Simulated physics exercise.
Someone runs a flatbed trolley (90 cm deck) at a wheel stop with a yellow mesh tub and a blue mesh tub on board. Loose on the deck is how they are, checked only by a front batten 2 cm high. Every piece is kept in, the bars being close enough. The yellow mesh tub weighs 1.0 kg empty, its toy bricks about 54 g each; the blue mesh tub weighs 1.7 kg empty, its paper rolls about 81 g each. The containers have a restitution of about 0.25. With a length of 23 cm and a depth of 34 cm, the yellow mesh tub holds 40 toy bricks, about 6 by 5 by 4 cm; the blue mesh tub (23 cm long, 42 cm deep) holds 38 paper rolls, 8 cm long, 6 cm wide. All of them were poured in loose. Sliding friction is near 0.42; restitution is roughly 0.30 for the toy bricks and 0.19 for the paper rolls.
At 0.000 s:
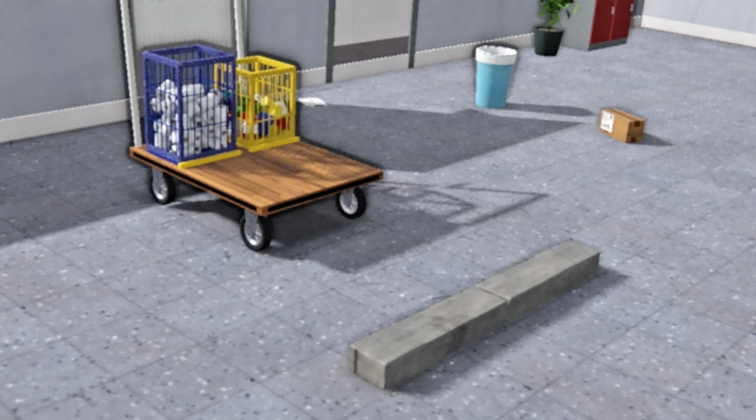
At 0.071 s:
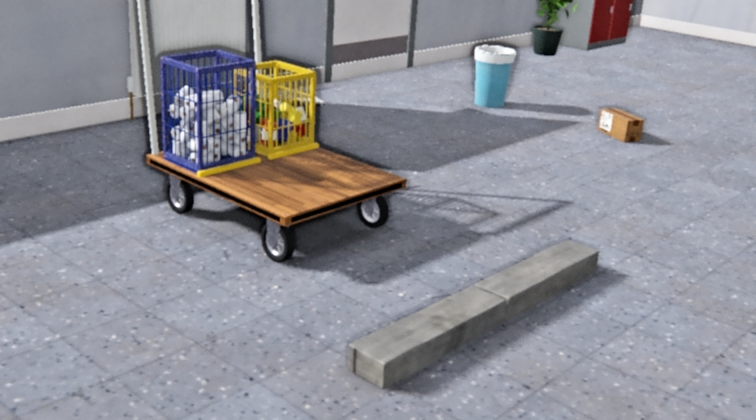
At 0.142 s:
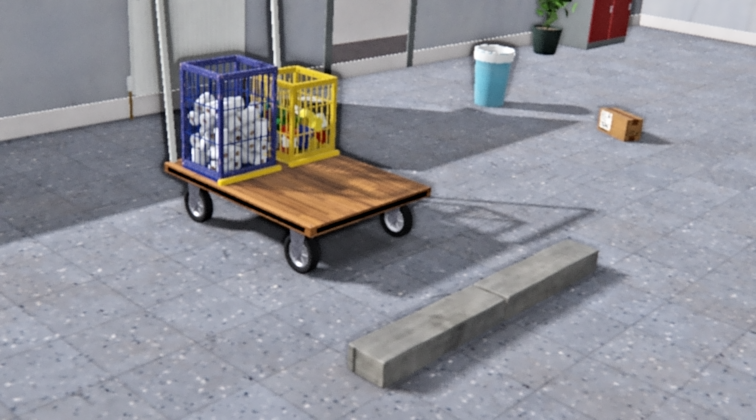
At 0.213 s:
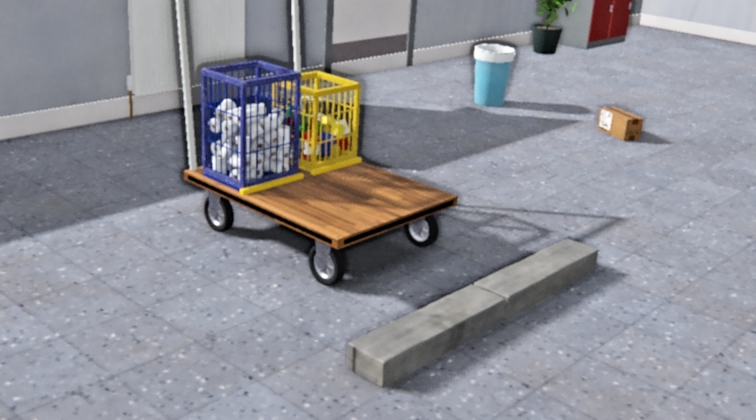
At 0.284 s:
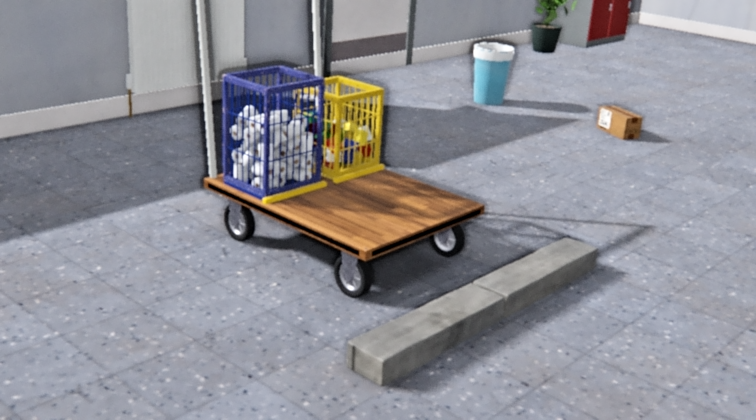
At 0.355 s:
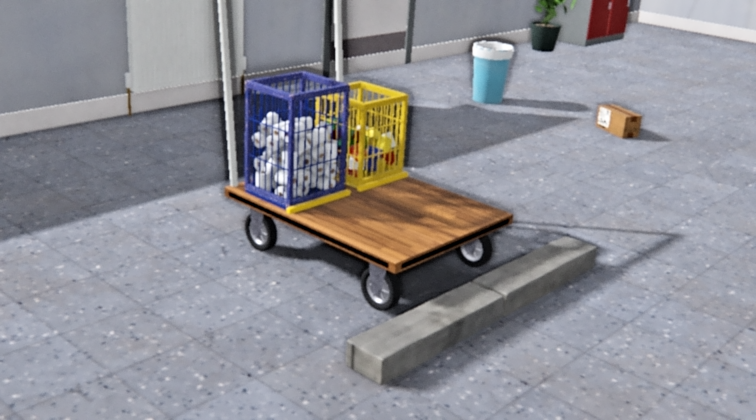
In a grey-tiled hallway, a wooden flatbed trolley carrying blue and yellow mesh tubs rolls rightward, drawing nearer a low concrete bar.
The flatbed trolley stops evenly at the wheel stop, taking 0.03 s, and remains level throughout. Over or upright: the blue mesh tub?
My guess is it goes down.
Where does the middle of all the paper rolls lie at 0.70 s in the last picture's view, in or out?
Near (349, 174) in pixels.
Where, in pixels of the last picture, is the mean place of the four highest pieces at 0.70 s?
Their centre sits close to pixel (349, 147).
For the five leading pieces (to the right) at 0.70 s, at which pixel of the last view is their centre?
(368, 184).
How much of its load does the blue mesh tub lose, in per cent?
I'd put it at around 30 percent of them.
After 0.40 s, the stop begins.
After 0.52 s, the yellow mesh tub leans 17° with 0 of 40 out and the blue mesh tub leans 27° with 0 of 38 out.
After 0.70 s, the yellow mesh tub leans 13° with 0 of 40 out and the blue mesh tub leans 70° with 0 of 38 out.
After 1.00 s, the yellow mesh tub is upright with 0 of 40 out and the blue mesh tub is down with 8 of 38 out.
When it is over (at 1.57 s), the yellow mesh tub is upright with 0 of 40 out and the blue mesh tub is down with 11 of 38 out. Greatest lean of the blue mesh tub, 94°.
